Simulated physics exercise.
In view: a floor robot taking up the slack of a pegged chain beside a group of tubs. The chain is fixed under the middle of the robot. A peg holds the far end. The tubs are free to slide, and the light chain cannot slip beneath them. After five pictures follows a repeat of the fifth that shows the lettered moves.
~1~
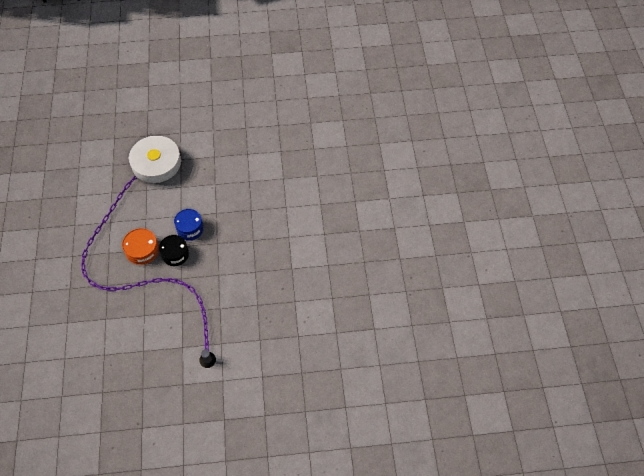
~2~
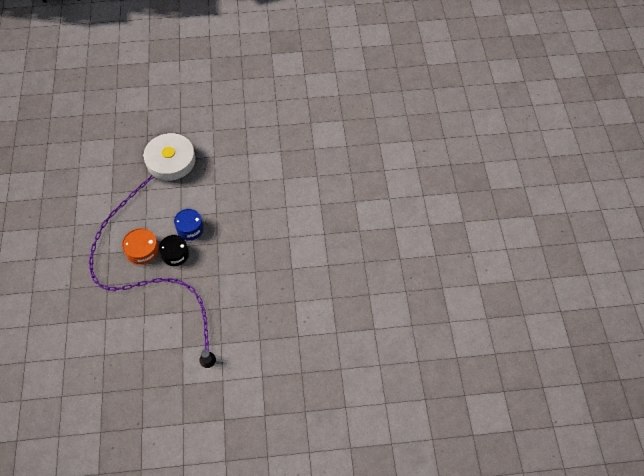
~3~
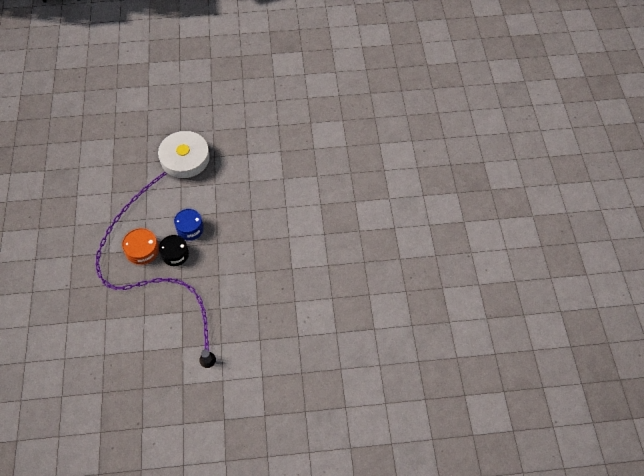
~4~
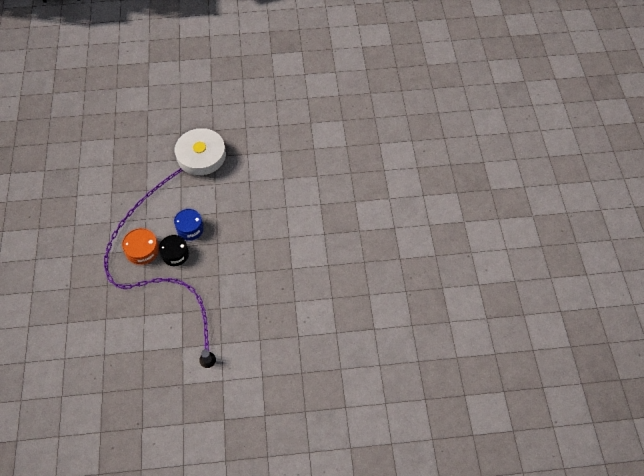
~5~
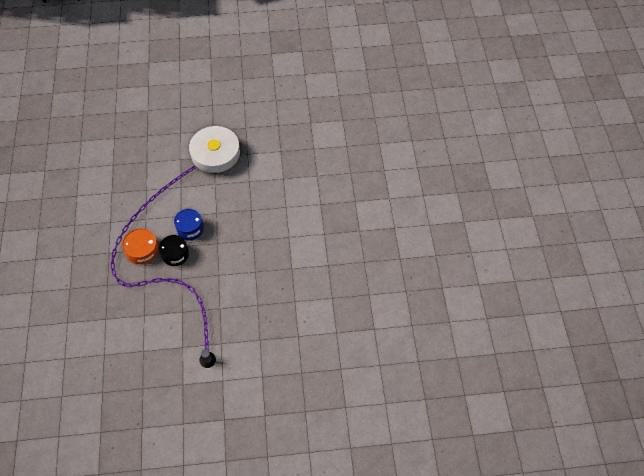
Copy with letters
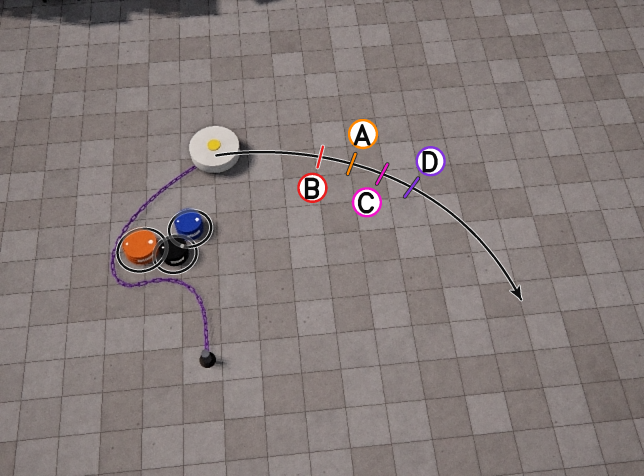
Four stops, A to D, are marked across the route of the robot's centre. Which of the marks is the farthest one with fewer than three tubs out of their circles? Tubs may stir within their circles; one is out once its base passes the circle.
It should halt at B.
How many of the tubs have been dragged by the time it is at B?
By then, two.
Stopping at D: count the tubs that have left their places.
Three.
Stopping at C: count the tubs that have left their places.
Three.
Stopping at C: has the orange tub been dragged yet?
Yes.
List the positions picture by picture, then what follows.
The first frame shows blue tub (189, 225); robot (156, 160); peg (207, 357).
The second frame shows robot (170, 158); orange tub (141, 247).
The third frame shows robot (184, 155); peg (207, 357).
The fourth frame shows robot (201, 153); orange tub (141, 247).
The fifth frame shows robot (215, 150); peg (207, 357); black tub (174, 251); orange tub (141, 247).
On the marked copy, A at (352, 164); B at (320, 157); C at (382, 174); D at (412, 187); the route from (216, 155) via (390, 177) to (521, 299).
Taking B. A third of the way, robot (252, 147).
Two thirds of the way, robot (288, 148); black tub (179, 251); orange tub (149, 247).
When it is over, robot (320, 152); black tub (198, 252); orange tub (168, 248); two over the rings.
As for the rest, A has three over the rings; C has three over the rings; D has three over the rings.
